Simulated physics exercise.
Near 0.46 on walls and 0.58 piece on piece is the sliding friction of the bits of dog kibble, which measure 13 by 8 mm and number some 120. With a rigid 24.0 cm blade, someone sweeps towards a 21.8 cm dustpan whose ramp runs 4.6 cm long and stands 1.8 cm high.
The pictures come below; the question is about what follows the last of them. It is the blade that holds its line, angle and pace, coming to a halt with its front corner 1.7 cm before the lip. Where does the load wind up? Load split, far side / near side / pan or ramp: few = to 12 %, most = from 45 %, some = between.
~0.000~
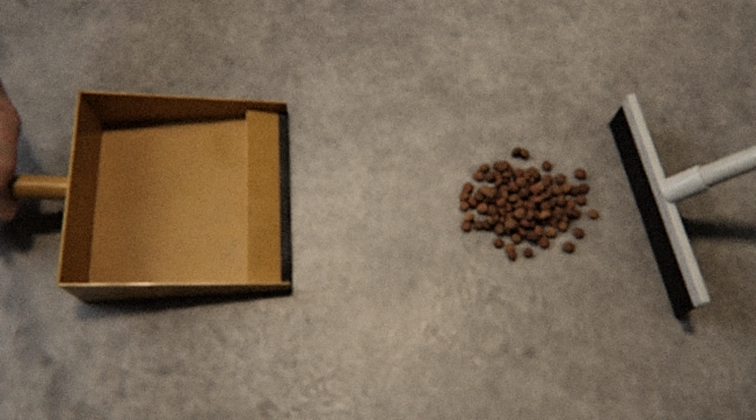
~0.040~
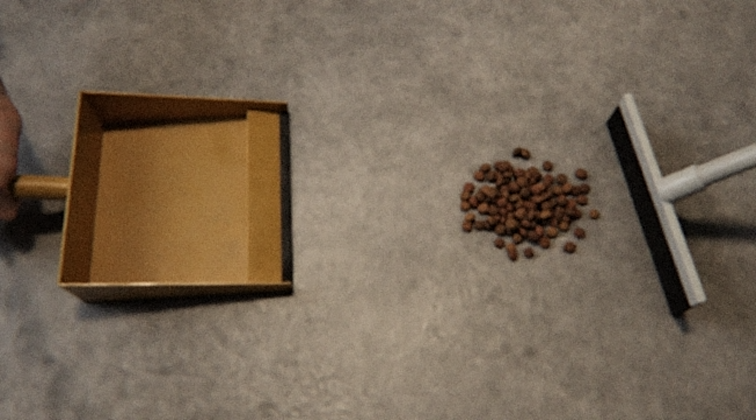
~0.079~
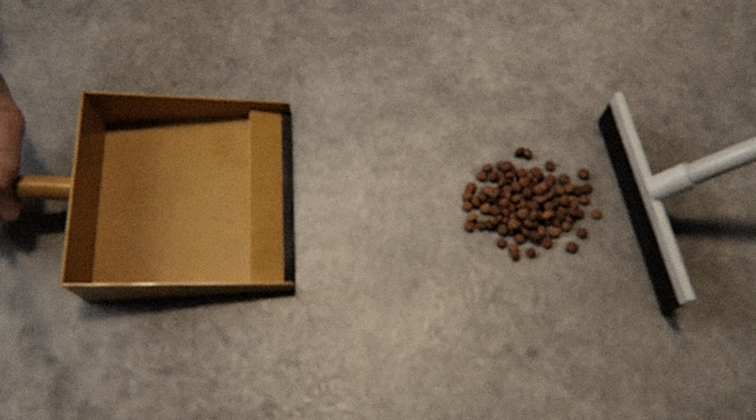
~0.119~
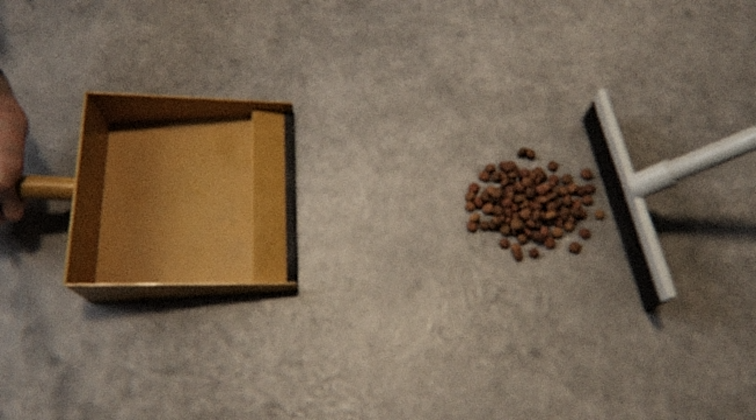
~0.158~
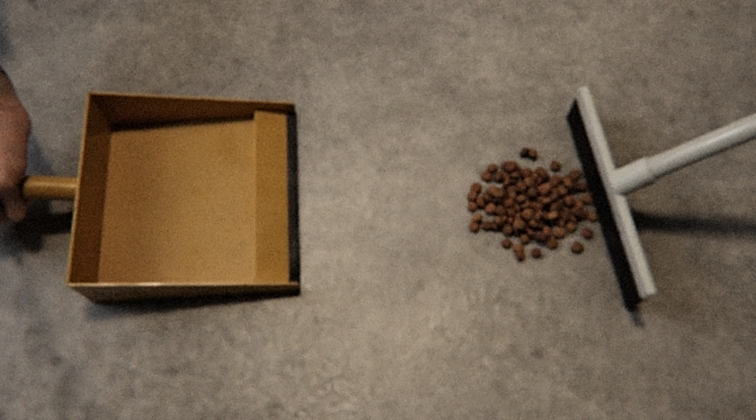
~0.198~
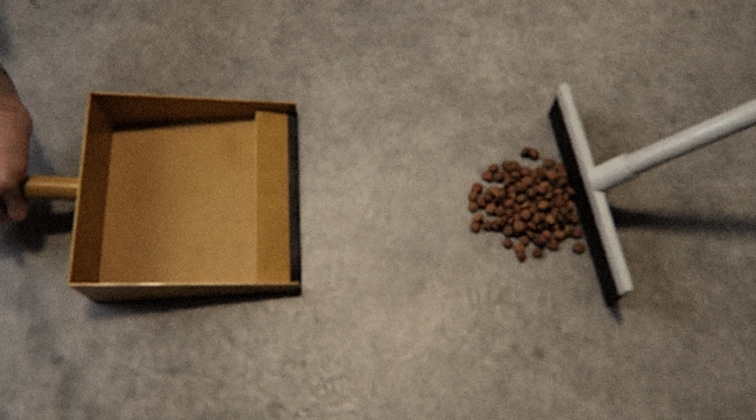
Split - far side: Few, near side: Few, pan: Some.
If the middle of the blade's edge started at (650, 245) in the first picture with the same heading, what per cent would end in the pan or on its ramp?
Estimate: ~ 30 %.
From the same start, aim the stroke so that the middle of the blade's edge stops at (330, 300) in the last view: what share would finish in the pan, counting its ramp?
About 30 %.
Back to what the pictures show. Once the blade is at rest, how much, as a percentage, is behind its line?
Estimate: Around 10 %.
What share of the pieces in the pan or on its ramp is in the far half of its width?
Some 80 per cent.
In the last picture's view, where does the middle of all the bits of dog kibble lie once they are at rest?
Resting centre estimate: Around (308, 197).
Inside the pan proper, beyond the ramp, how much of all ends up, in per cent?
Around 0 percent.
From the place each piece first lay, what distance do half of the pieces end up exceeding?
It works out to some 26 cm.
Then, at 0.45 s, middle of the blade 17 cm from the lip; 0 % over the lip, far side 0 %, near side 5 %.
After 0.62 s, middle of the blade 8 cm from the lip; 0 % over the lip, far side 0 %, near side 10 %.
After 0.91 s, middle of the blade 3 cm from the lip; 20 % over the lip, far side 0 %, near side 10 %.
In the end, at 1.4 s, far side 0 %, near side 10 %, pan 20 %, in front of the lip or behind the blade 70 %.
